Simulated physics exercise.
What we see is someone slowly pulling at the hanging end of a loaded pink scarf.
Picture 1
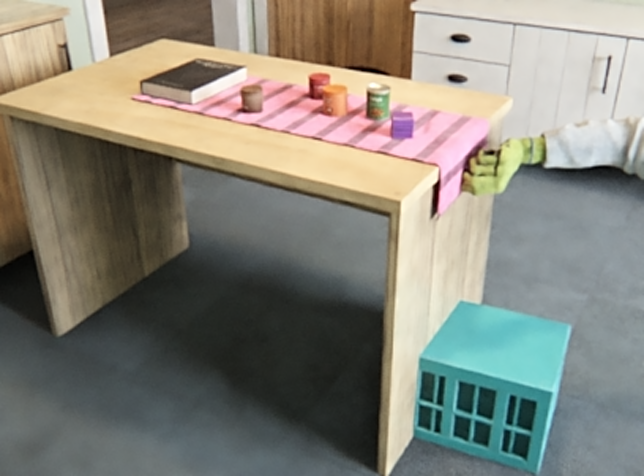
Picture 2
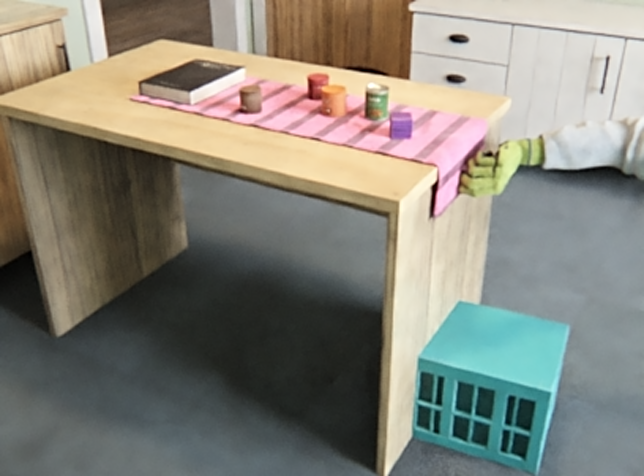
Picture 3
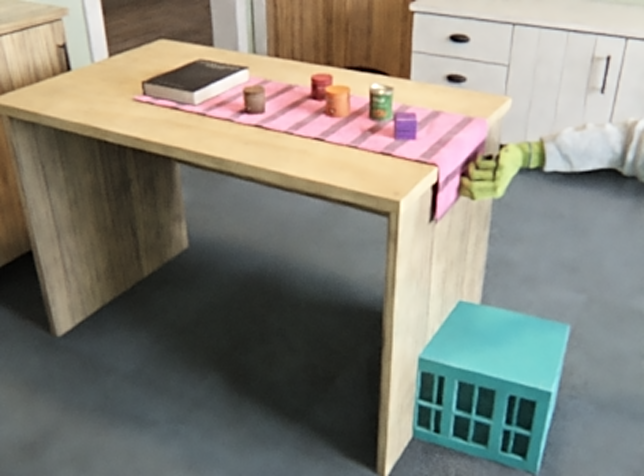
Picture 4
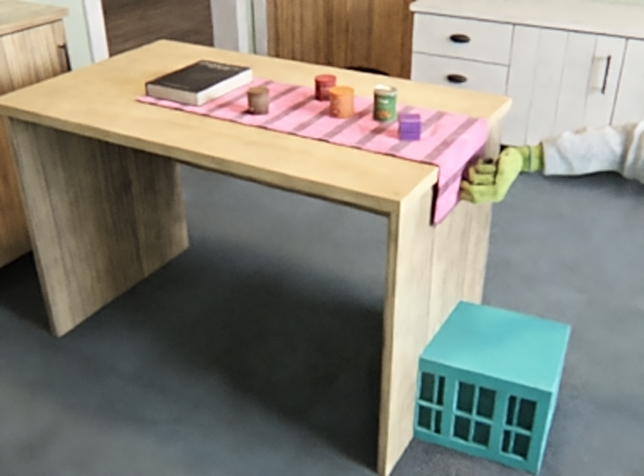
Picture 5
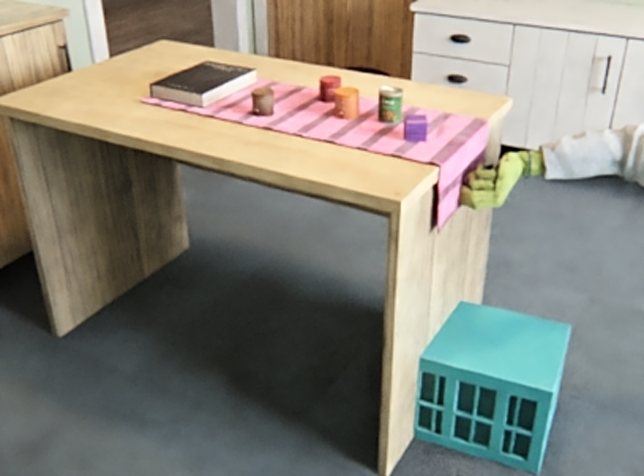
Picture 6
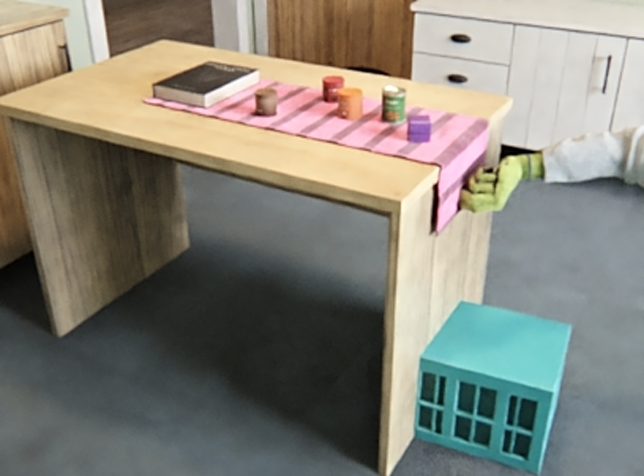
At the start, a gloved hand holds the hanging end of a striped pink scarf on a wooden table, with a dark book and small colourful pots on it. The hand then draws the cloth slowly down over the edge, and the book and pots shift slightly right with it.
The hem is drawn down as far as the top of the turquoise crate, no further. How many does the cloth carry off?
It carries off three.
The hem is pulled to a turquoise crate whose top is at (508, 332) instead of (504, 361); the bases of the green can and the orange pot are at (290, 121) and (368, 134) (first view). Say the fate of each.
The green can does not fall, the orange pot comes down.
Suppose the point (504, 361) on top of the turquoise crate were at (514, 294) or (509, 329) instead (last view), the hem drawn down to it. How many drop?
Then 1 and 2.
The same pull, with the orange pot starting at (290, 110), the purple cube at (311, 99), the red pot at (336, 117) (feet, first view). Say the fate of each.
The orange pot does not fall; the purple cube does not fall; the red pot goes over.
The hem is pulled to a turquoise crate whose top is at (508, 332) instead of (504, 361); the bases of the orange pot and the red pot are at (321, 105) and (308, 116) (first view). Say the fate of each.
The orange pot remains up; the red pot keeps its place on top.
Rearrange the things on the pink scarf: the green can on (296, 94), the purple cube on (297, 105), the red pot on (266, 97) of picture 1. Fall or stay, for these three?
The green can holds on; the purple cube survives; the red pot survives.
Soon after, hem near (458, 252); purple cube gone.
After that, hem near (456, 291); purple cube and green can gone.
And then, hem on the crate; purple cube, green can and orange pot gone.
In the end, hem on the crate; purple cube, green can and orange pot gone. The answer is three.
